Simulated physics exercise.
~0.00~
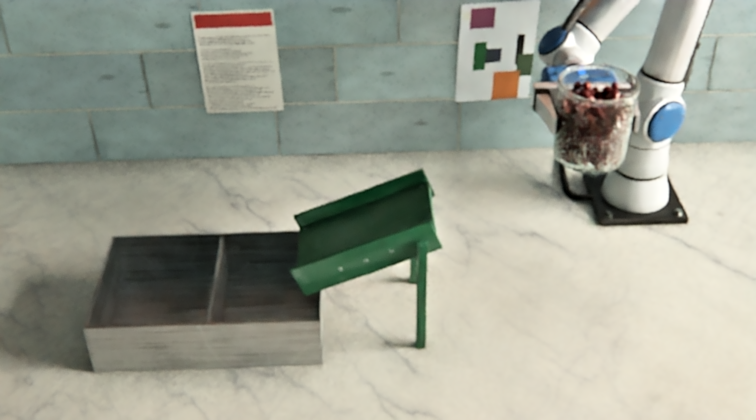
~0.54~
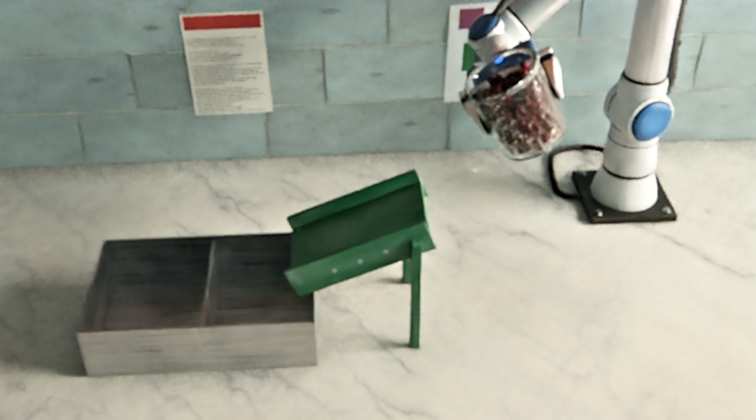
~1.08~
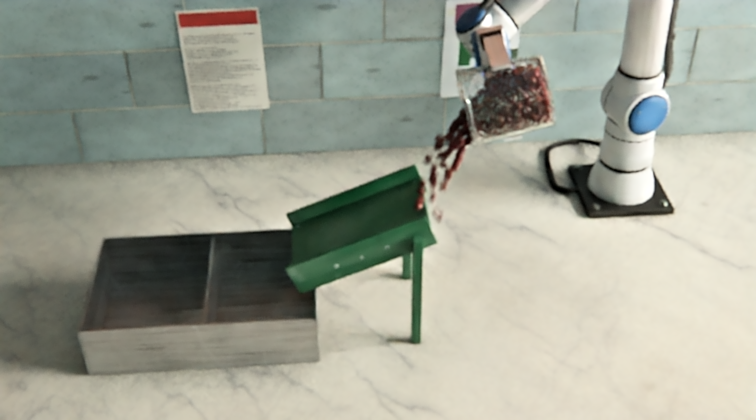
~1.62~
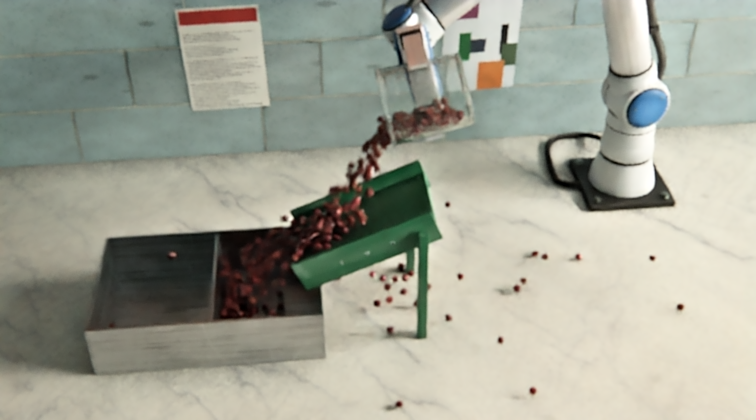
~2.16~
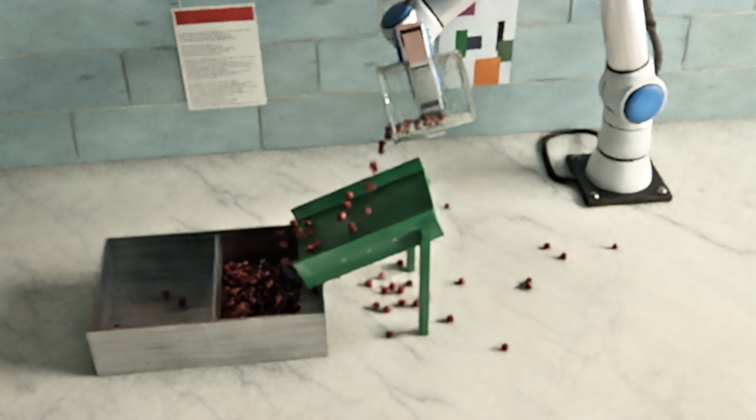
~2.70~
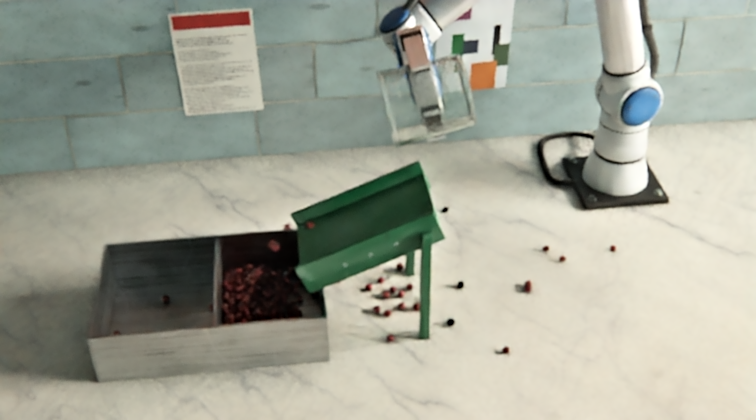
On a pale marble tabletop before a blue tiled wall, a white and blue robot arm holds a clear cup full of dark red beads, with a green chute sloping into a divided metal box. The arm carries the cup left and tips it onto its side. Beads stream out onto the upper end of the chute, and some spill over. As the cup moves farther left, the rest slide into the box's right compartment. The flow thins until the cup is empty, leaving a heap there, a few beads in the left compartment and others scattered across the table.
